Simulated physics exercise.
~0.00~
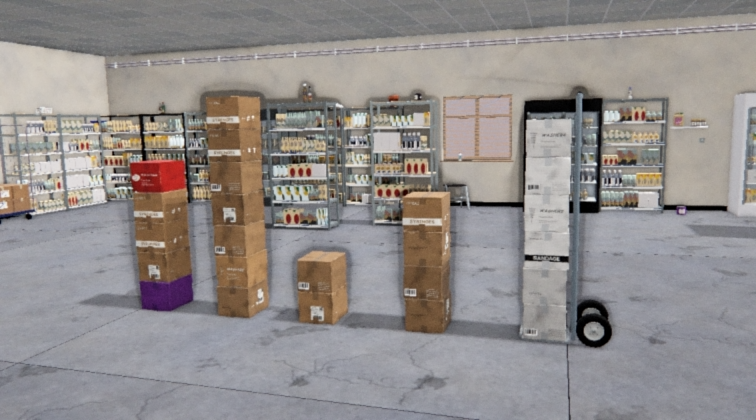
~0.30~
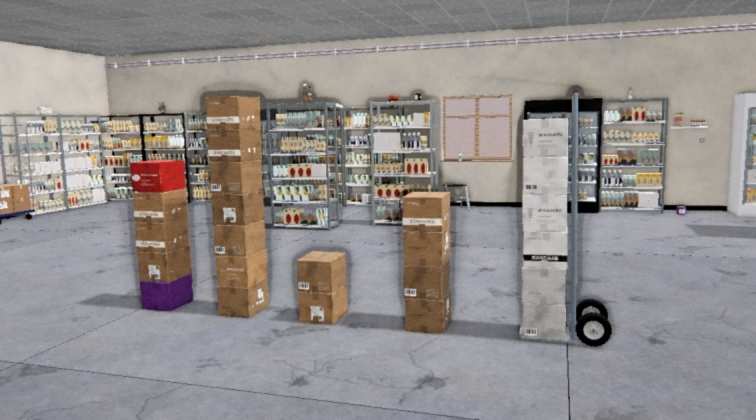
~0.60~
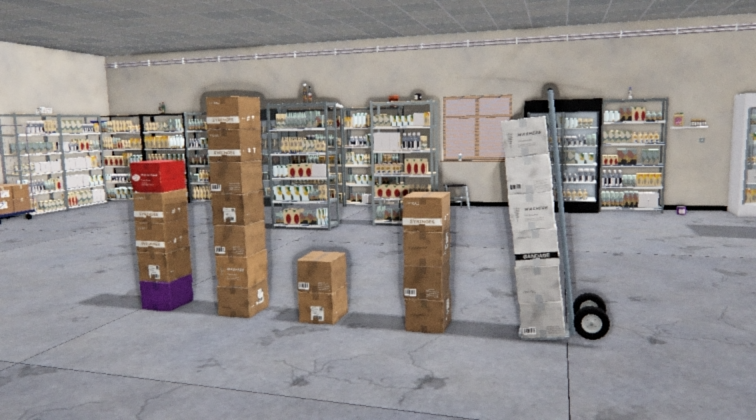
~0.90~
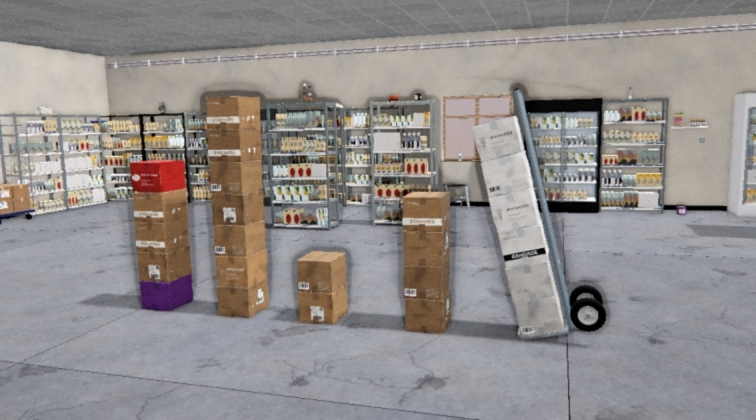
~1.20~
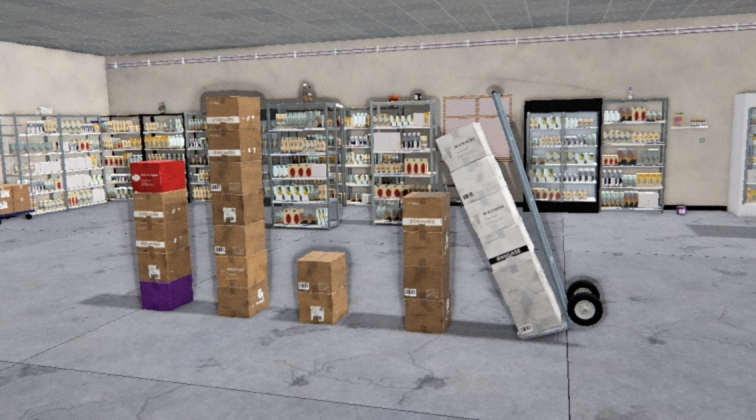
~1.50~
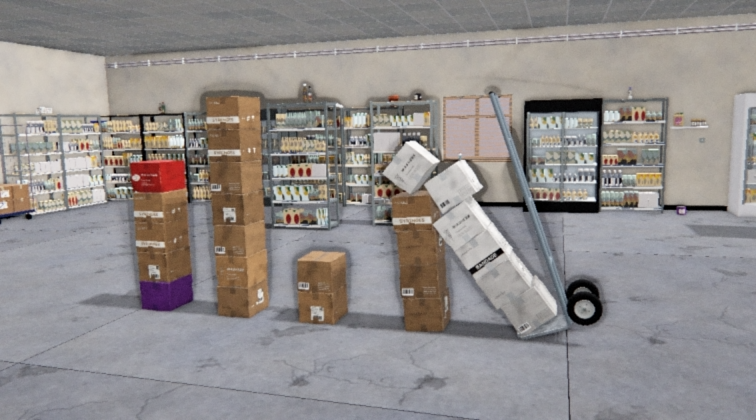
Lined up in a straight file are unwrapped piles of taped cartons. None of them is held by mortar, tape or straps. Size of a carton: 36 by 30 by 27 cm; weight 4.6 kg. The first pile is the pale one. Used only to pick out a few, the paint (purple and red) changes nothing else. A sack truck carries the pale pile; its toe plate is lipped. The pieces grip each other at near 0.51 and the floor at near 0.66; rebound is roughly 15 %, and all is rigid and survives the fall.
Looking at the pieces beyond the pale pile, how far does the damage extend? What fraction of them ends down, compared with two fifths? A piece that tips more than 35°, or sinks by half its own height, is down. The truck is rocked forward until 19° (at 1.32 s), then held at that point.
The fraction down is smaller than two fifths.
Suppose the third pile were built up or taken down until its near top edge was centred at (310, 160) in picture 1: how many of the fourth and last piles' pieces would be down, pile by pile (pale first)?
Counts down - fourth: 7; last: 5.
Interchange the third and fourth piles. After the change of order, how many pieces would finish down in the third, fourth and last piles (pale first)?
After the swap, the third pile would have 7 down, the fourth 0 and the last 4.
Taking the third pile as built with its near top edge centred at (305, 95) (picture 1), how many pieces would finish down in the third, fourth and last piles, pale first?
You'd get third 7, fourth 6 and last 5.
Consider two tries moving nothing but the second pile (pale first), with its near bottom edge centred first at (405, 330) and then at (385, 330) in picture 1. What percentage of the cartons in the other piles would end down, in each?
First 20, then 30 per cent.
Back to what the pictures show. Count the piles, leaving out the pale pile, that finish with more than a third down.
I make it 1 of the piles.
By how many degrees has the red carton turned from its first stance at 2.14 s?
Its tilt comes to about 0° at that moment.
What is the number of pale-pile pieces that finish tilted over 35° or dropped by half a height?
The total comes to 6.
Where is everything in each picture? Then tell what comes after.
In the first picture (we follow the side turned to the camera), truck frame (578, 145) 0° forward; purple carton (155, 297); red carton (145, 178); no other piece has moved.
In the second picture, truck frame (575, 144) 1° forward; purple carton (155, 297).
In the third picture, truck frame (555, 141) 6° forward, top of the pale pile leaning 6°; red carton (145, 178); no other piece has moved.
In the fourth picture, truck frame (528, 139) 13° forward, top of the pale pile leaning 14°; red carton (145, 178); no other piece has moved.
In the fifth picture, truck frame (509, 140) 18° forward, top of the pale pile leaning 24°; red carton (145, 178); no other piece has moved.
In the sixth picture, truck frame (507, 140) 19° forward, top of the pale pile leaning 52°; red carton (145, 178); purple carton (155, 297); steepest lean 4°, the carton at (417, 248); 4 stirred so far.
Around 1.66 s, 4 of the pale pile down; none of the 18 other cartons down, 4 disturbed.
Around 1.92 s, 6 of the pale pile down; none of the 18 other cartons down, 4 disturbed.
Around 2.14 s, 6 of the pale pile down; 4 of the 18 other cartons down.
Finally (3.8 s), 6 of the pale pile down; 4 of the 18 other cartons down; purple carton unmoved; red carton unmoved. That is 22 per cent. Seen by the last camera, middles, purple carton near (167, 291), red carton near (159, 176).
